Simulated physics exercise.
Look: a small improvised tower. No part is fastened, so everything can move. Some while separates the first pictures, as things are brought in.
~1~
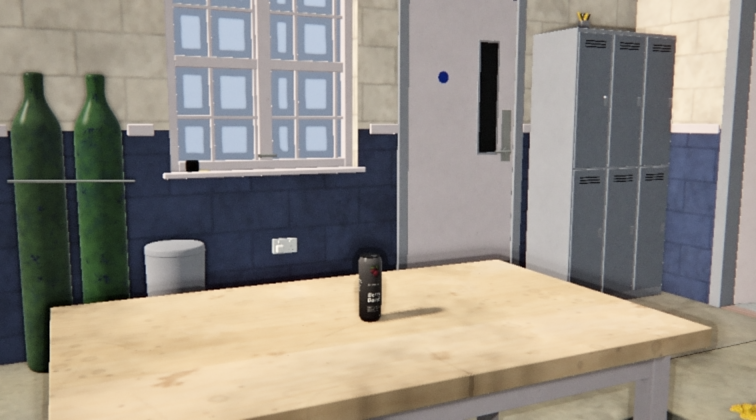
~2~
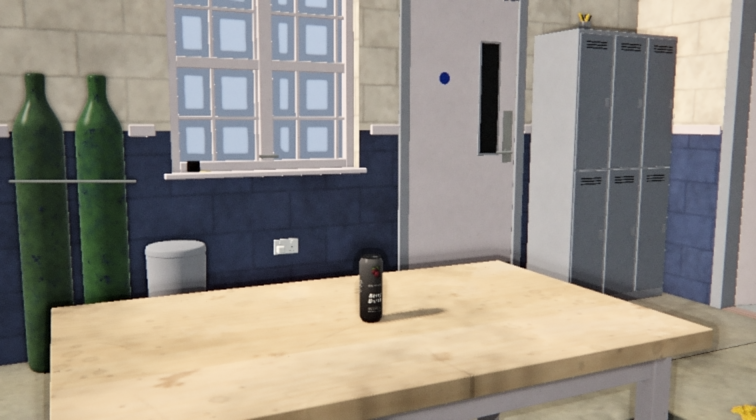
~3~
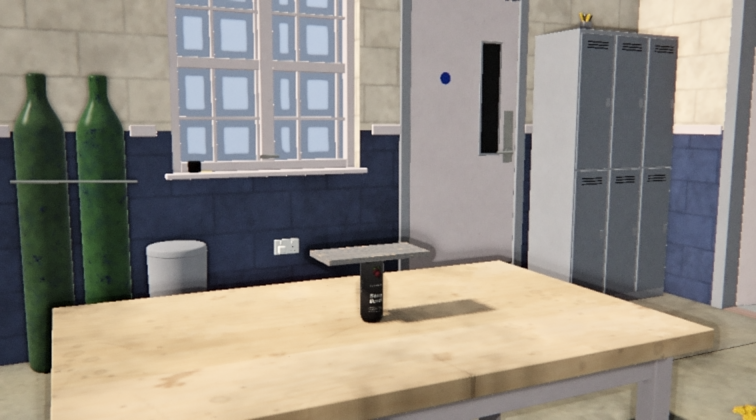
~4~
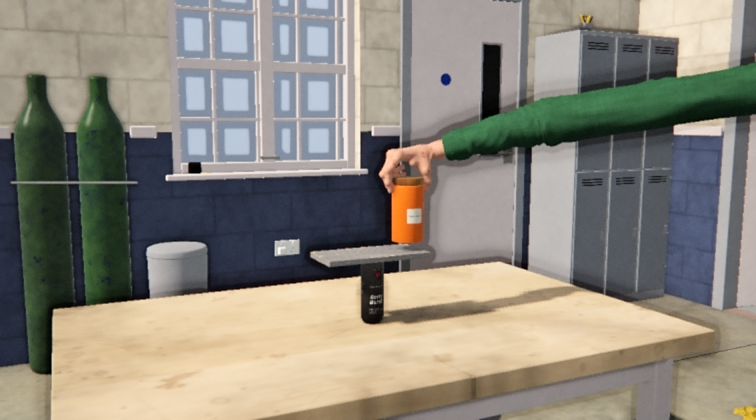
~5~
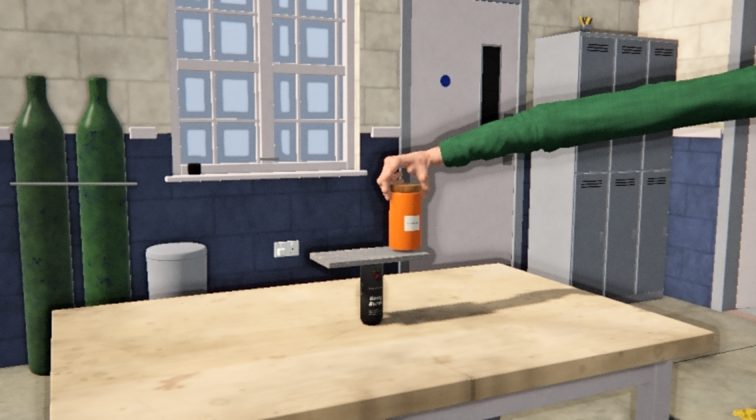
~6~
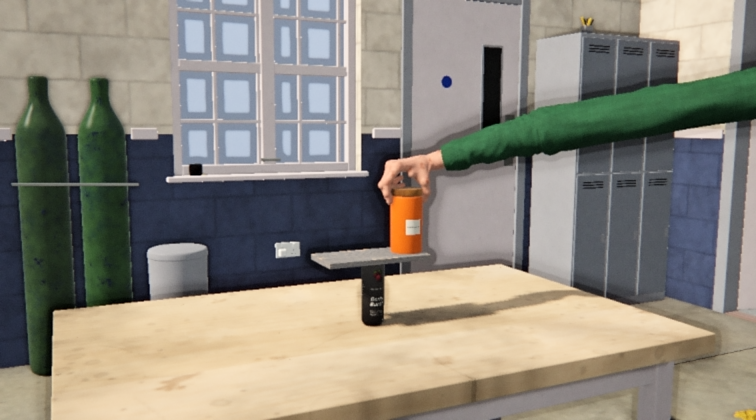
A gray slab appears atop a black can, then a hand lowers an orange jar onto its right side.
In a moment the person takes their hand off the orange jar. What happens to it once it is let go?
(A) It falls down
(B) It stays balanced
Answer: A.
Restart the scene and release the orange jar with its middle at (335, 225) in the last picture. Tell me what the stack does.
What happens next is that it goes down.
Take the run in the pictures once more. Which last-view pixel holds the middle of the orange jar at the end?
Roughly pixel (440, 301) in the last picture.
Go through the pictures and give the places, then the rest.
In the first picture, the last thing is not in view yet; black can (370, 288).
In the second picture, the last thing is not in view yet; black can (371, 289).
In the third picture, the last thing is not in view yet; black can (372, 289).
The fourth picture shows on its way; orange jar (408, 209); black can (372, 290).
The fifth picture shows on its way; orange jar (405, 216); black can (372, 291).
The sixth picture shows set down, still held; orange jar (407, 220); black can (373, 292).
Then, 0.40 s on from there, orange jar now fallen; grey board turned 69° from how it was put.
Then, 0.60 s on from there, grey board now fallen.
In the end, fallen, orange jar and grey board; black can unmoved. At the end, from the last picture's camera, orange jar near (440, 301). The stack comes apart.
